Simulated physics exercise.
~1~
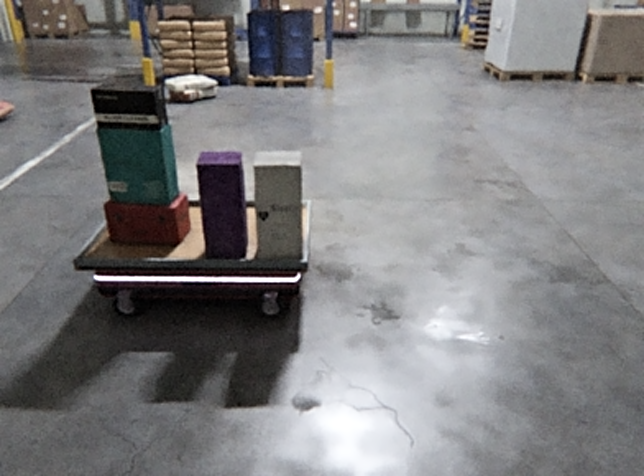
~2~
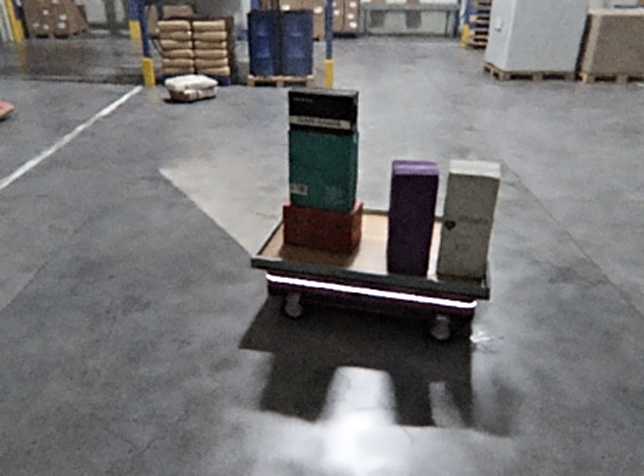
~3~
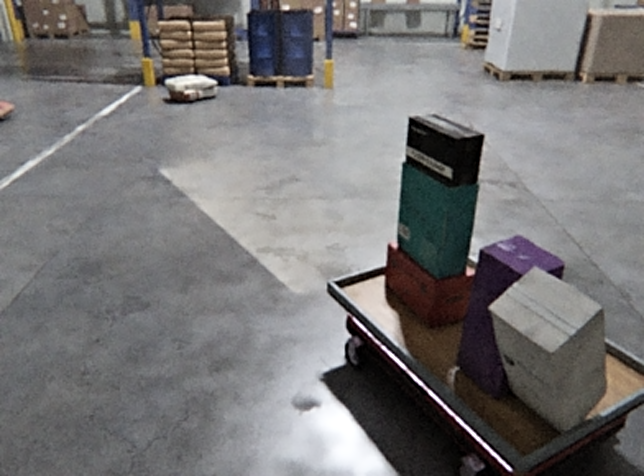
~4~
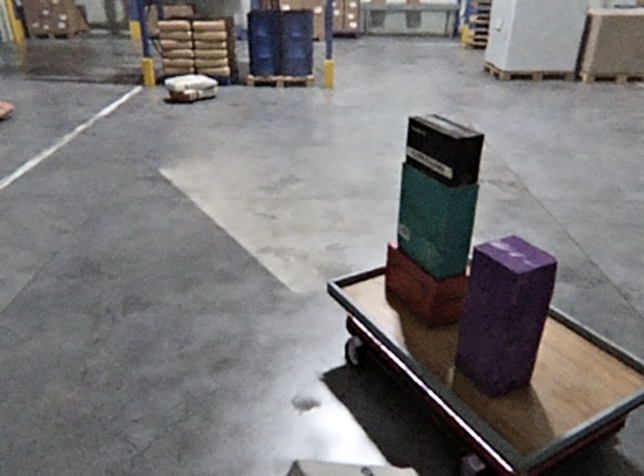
A white box tipped over and ended up on the floor after the flat cart carrying it rolled right, swung toward the viewer and stopped; the purple box stayed upright on the deck, as did the black and turquoise boxes stacked on the red toolbox.
